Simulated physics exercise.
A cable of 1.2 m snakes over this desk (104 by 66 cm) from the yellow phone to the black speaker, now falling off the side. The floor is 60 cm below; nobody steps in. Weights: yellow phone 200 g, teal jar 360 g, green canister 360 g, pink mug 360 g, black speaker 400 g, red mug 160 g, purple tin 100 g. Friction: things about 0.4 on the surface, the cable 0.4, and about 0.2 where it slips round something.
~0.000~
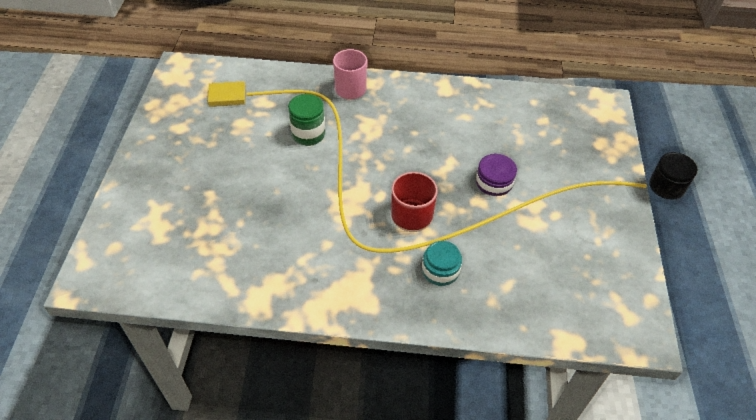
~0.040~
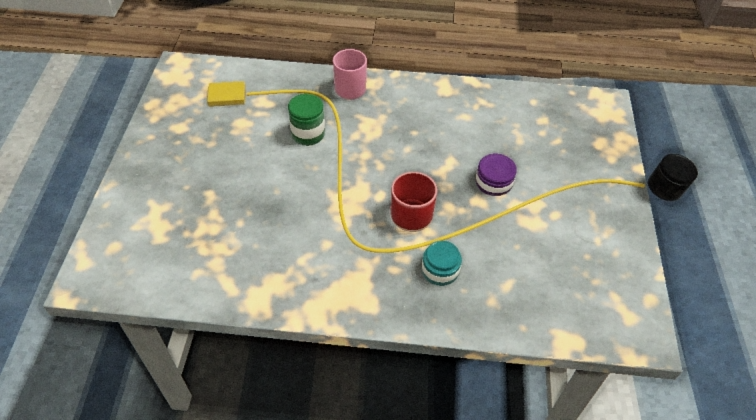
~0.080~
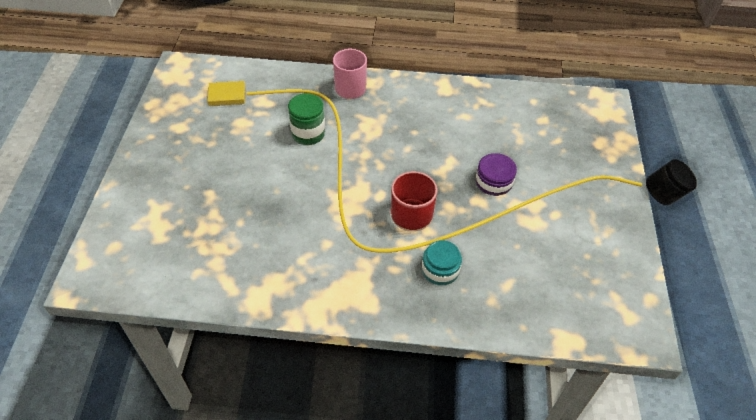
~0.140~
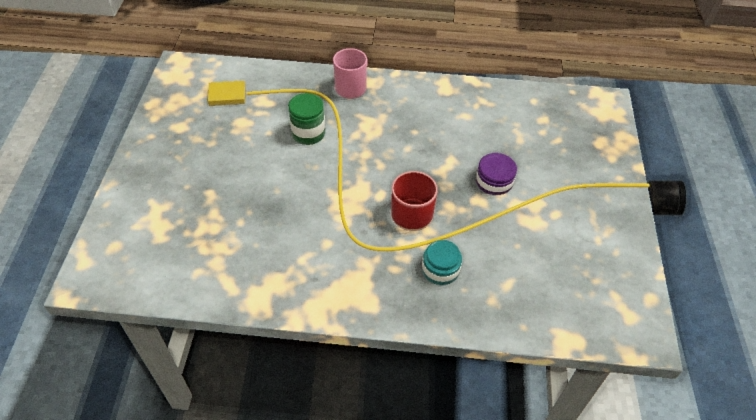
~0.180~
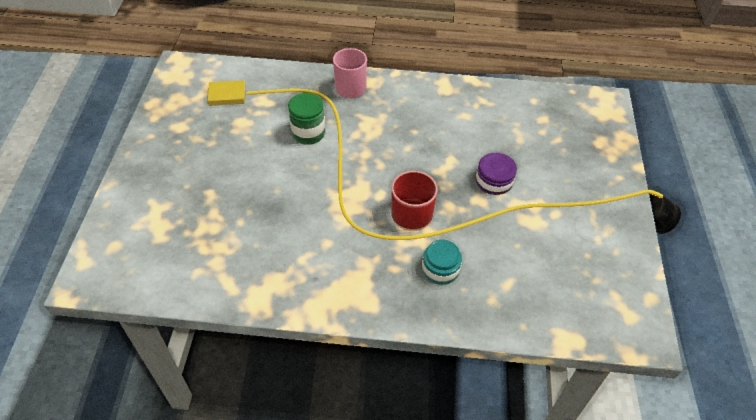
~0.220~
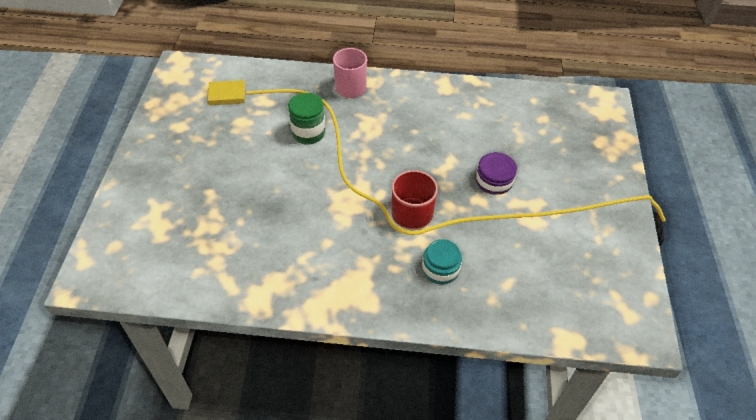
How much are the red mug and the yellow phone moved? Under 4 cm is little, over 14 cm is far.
Result: Red mug travels a long way, yellow phone travels a long way.
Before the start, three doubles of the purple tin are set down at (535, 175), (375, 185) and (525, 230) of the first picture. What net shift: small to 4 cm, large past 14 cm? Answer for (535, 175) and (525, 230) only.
In turn: Small, small.
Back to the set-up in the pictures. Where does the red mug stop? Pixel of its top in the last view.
At about (489, 98).
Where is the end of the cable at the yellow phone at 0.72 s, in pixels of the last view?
At about (344, 119).
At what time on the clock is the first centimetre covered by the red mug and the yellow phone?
About: Red mug 0.28 s, yellow phone 0.32 s.
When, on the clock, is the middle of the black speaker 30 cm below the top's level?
About: 0.34 s.
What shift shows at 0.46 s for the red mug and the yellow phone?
About: Red mug 20 cm, yellow phone 10 cm.
After 0.5 s, the cable's tail end at (283, 114); red mug 19 cm off its start, yellow phone 10 cm off its start, black speaker over the edge.
After 0.7 s, the cable's tail end at (344, 119); red mug 28 cm off its start, yellow phone 22 cm off its start, black speaker over the edge.
After 1.0 s, the cable's tail end at (347, 119); red mug 28 cm off its start at (489, 98), yellow phone 22 cm off its start at (328, 110), black speaker over the edge.
After 1.2 s, the cable's tail end at (347, 119); red mug 28 cm off its start, yellow phone 22 cm off its start, black speaker over the edge.
After 2.4 s, the cable's tail end at (347, 119); red mug 28 cm off its start at (489, 98), yellow phone 22 cm off its start at (328, 110), black speaker over the edge, purple tin 9 cm off its start at (515, 137).
